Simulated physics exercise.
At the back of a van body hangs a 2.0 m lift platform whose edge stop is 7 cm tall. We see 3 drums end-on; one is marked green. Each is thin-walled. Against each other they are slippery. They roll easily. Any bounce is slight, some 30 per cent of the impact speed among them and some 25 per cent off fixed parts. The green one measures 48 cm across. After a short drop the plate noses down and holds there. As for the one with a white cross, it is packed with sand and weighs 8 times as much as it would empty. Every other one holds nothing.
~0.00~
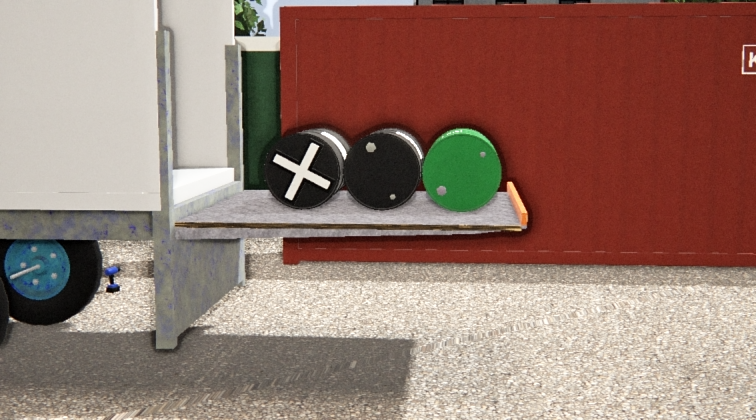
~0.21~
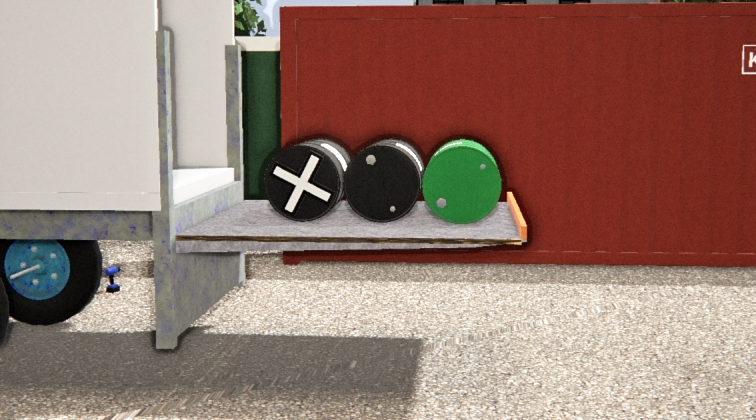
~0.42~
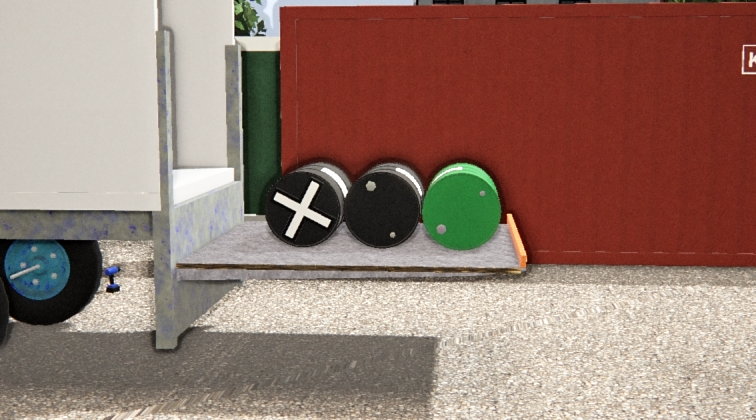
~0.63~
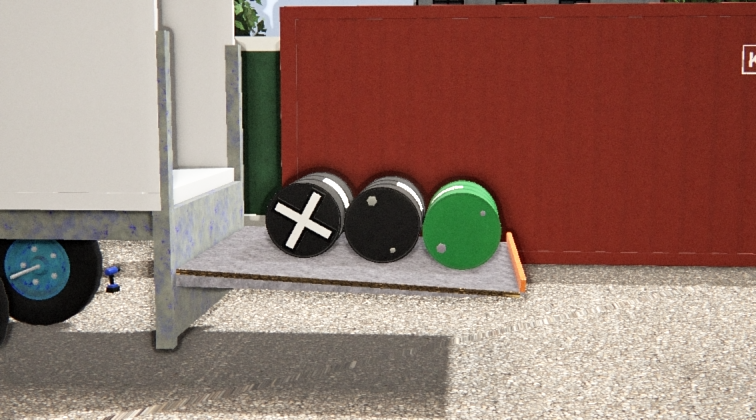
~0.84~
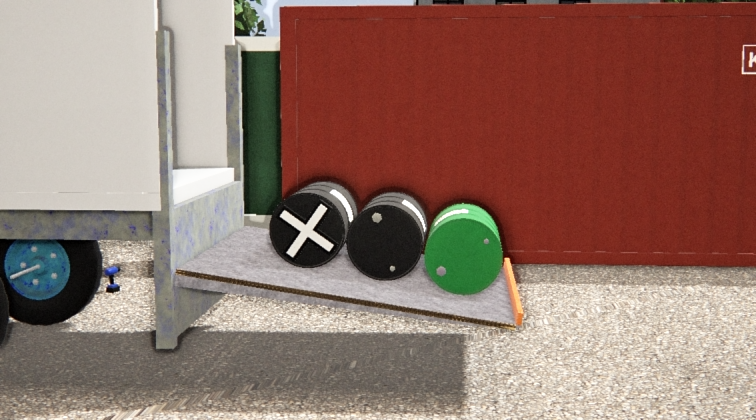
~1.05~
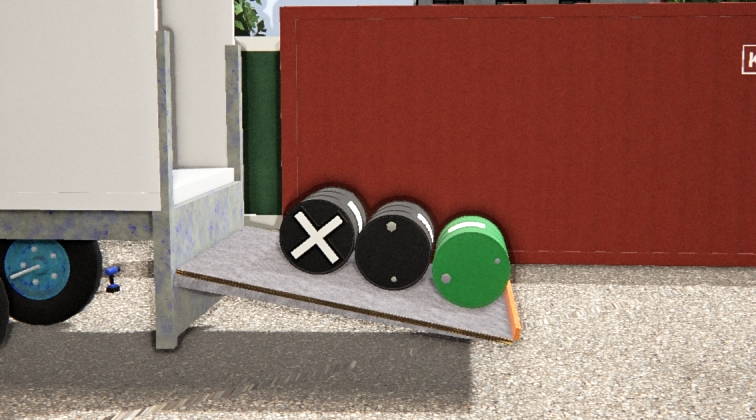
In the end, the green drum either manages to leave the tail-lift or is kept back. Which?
It manages it.
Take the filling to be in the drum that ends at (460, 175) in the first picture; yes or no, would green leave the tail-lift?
If so, green does not.
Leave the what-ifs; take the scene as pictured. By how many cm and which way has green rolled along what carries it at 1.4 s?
Green 20 right.
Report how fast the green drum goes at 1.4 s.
I'd put it near 0.6 m/s.
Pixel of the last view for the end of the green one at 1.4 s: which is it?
That would be about (502, 268) in pixels.
Then, 1.4 s in, green is on the plate, 10 cm from the stop, rolling right; 0 of 3 are off.
Then, 1.8 s in, green is over the stop and falling; 1 of 3 is off.
In the end (5.1 s), green is on the ground; 3 of 3 are off.
